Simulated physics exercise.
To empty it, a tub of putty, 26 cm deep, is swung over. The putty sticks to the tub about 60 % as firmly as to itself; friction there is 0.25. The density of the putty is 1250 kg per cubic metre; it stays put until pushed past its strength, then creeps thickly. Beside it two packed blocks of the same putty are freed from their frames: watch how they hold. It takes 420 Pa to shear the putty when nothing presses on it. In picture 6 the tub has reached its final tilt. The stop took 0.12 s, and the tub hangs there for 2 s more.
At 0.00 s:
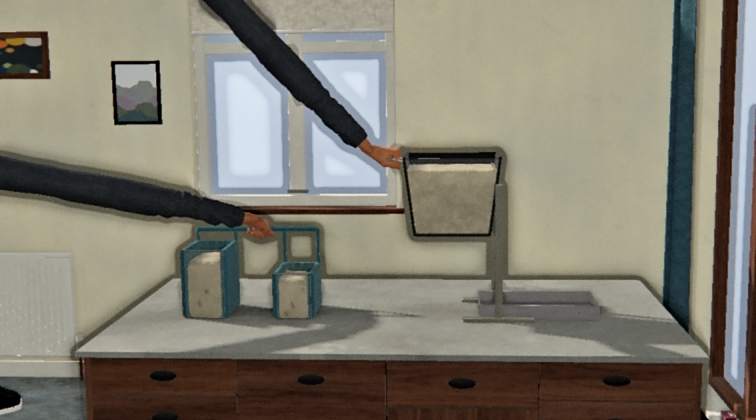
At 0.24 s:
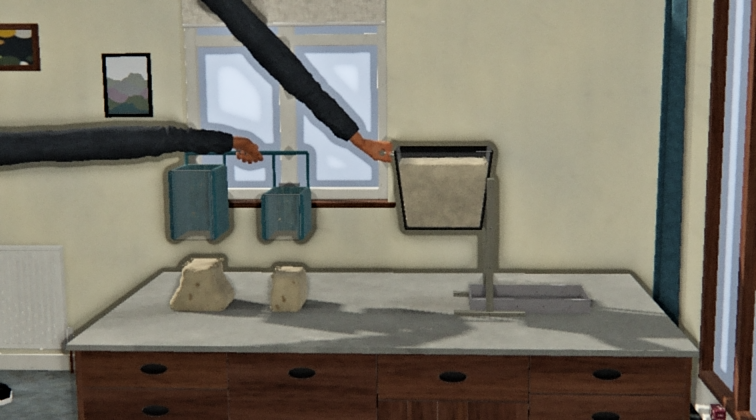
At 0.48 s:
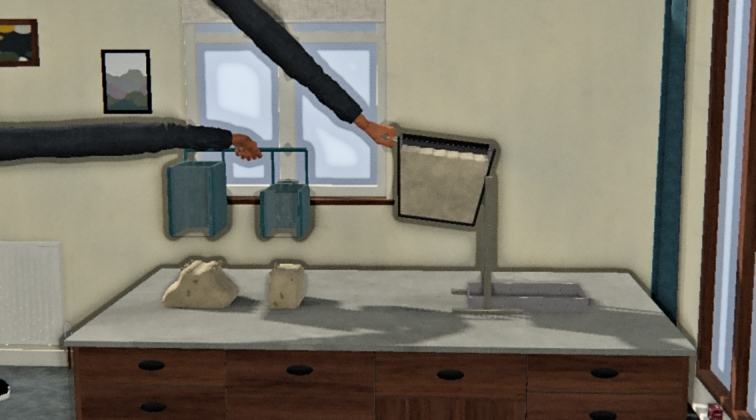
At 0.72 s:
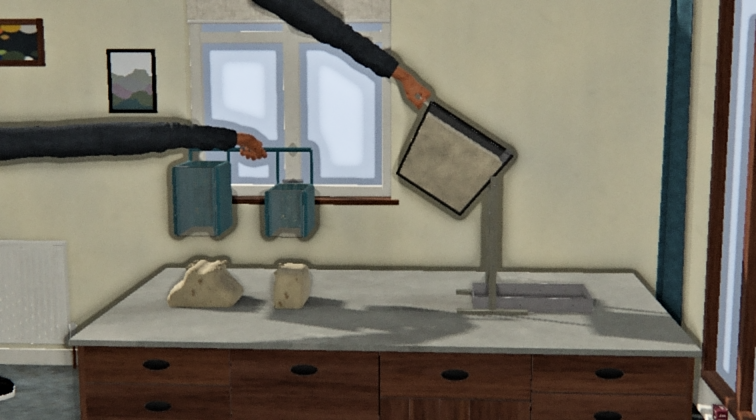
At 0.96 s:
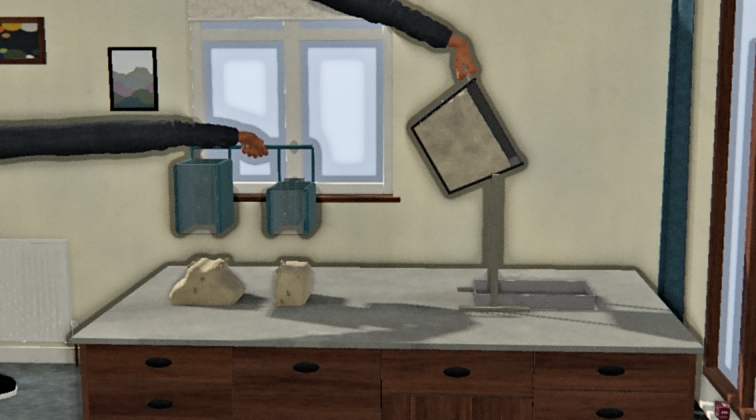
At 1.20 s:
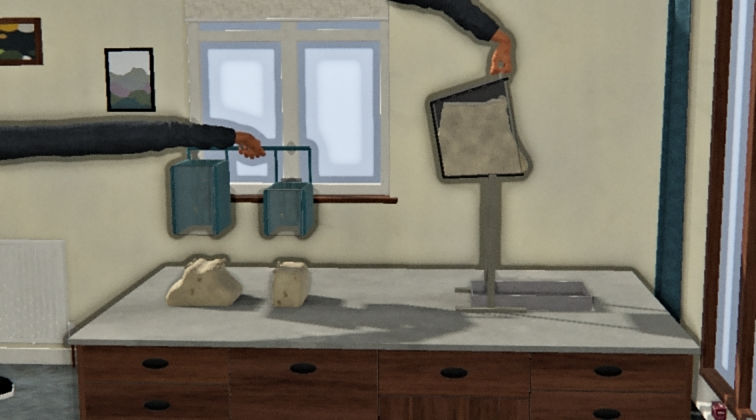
We see one hand lift joined teal molds off two pale putty blocks on a counter, the left block slumping and the right sagging slightly, while another hand swings a putty-filled tub on a stand steeply over toward the right.
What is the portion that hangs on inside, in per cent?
Expect roughly 47 %.
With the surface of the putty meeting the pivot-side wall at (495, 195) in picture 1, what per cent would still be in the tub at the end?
In that case some 80 per cent.
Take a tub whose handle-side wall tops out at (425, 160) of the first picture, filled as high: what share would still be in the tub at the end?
It would be near 75 %.
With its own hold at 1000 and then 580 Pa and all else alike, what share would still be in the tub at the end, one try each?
In that order: 100 %, 55 %.
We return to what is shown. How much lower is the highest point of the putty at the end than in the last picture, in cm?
About 13 cm.
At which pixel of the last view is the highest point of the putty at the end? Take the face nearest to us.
At about (461, 140).
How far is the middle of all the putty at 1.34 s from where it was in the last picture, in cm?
About 6 cm.
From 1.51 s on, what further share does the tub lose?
Near 12 %.
After 1.34 s, the tub is at 80 degrees and holds 80 %.
After 1.51 s, the tub is at 80 degrees and holds 59 %.
After 1.68 s, the tub is at 80 degrees and holds 49 %.
After 1.85 s, the tub is at 80 degrees and holds 47 %.
After 3.20 s, the tub is at 80 degrees and holds 47 %.
